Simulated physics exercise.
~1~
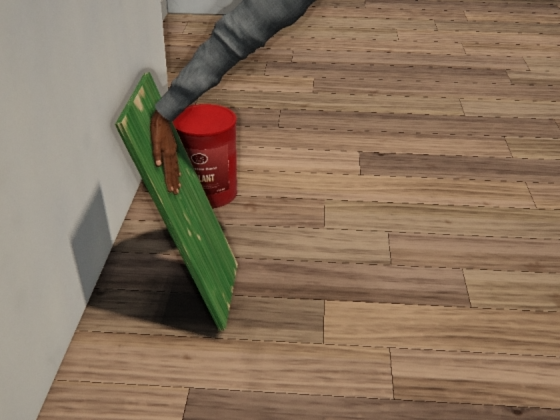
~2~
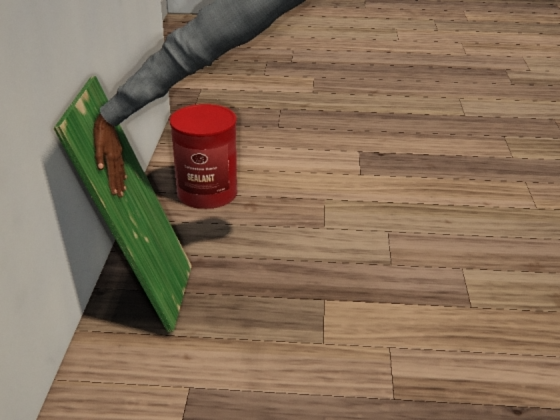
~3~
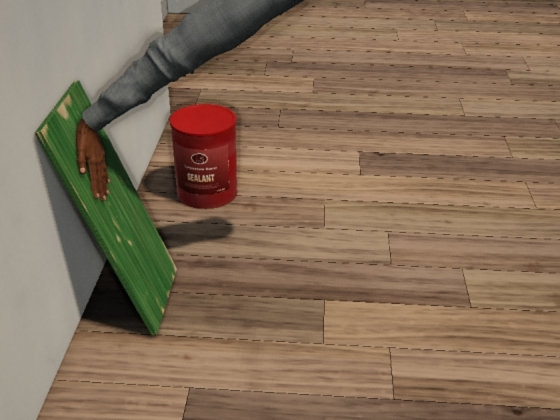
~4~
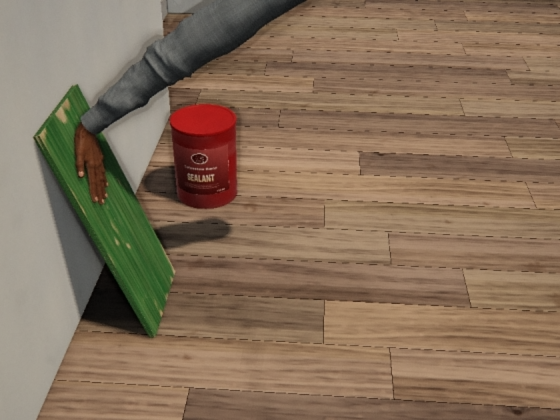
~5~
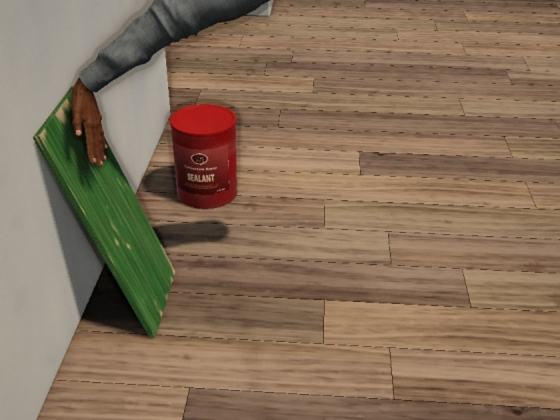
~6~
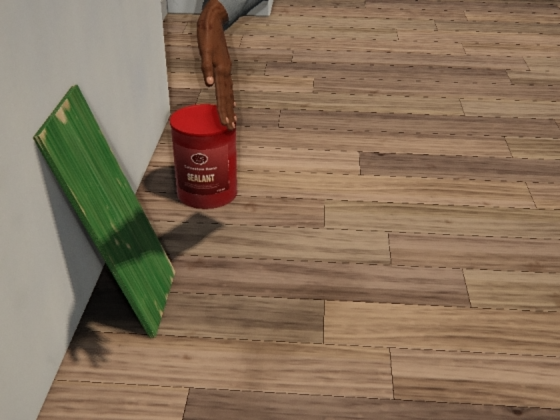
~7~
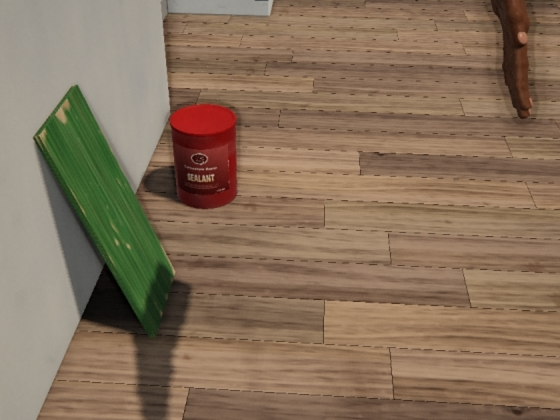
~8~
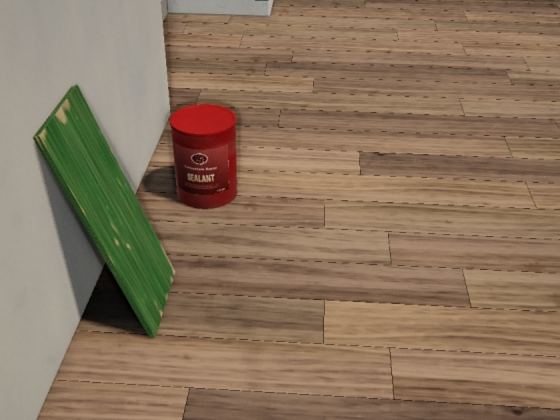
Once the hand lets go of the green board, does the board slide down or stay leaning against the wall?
The board stays leaning against the wall after the hand lets go and moves out of view.
Against a pale wall on a wooden floor, a hand leaning a green board beside a red pail, then withdrawing as it stays propped.
